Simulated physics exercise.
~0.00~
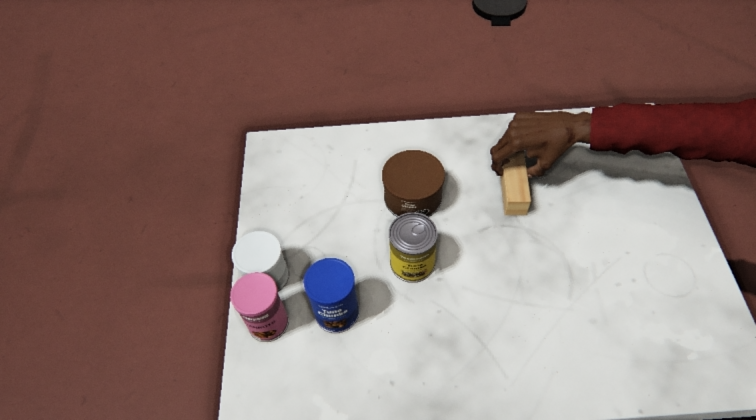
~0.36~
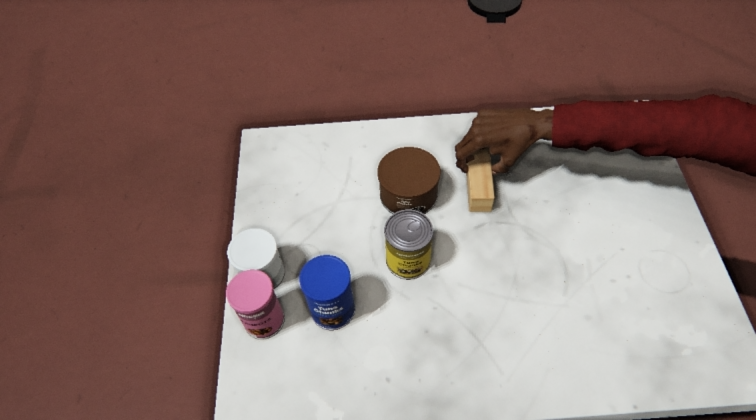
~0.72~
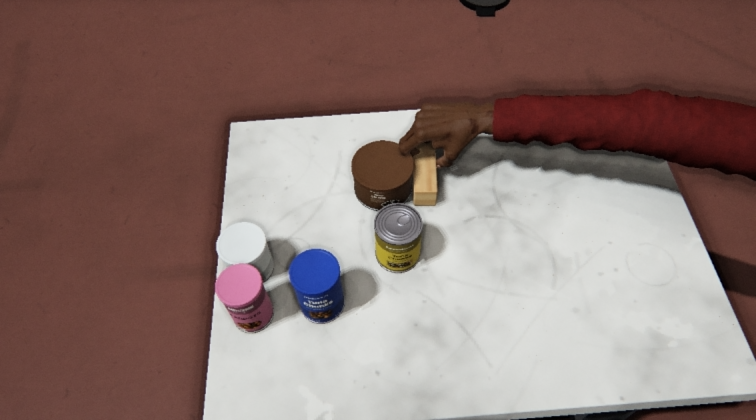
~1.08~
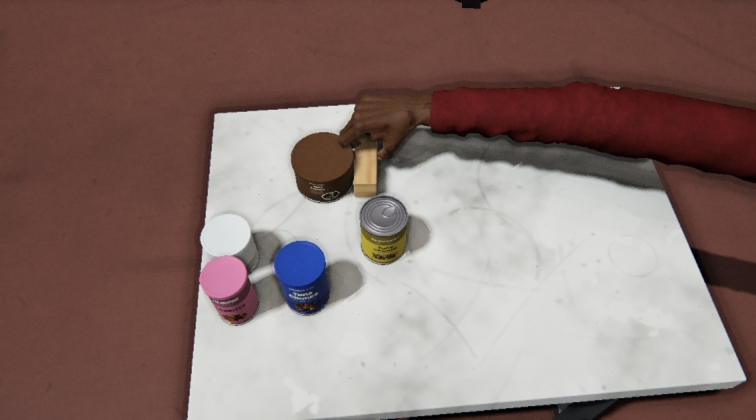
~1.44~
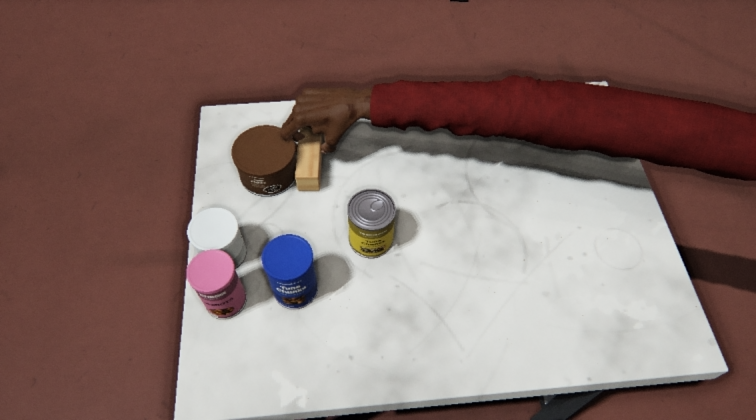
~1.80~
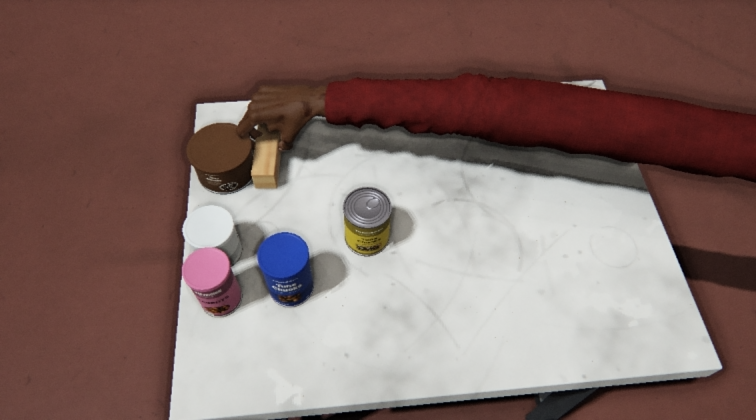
The footage shows a hand in a red sleeve sliding a wooden block left across a marble-patterned tabletop, pushing a brown tub toward the left edge. The tub ends upright near that edge, the block beside it, while the yellow, blue, pink and white tins stay put.
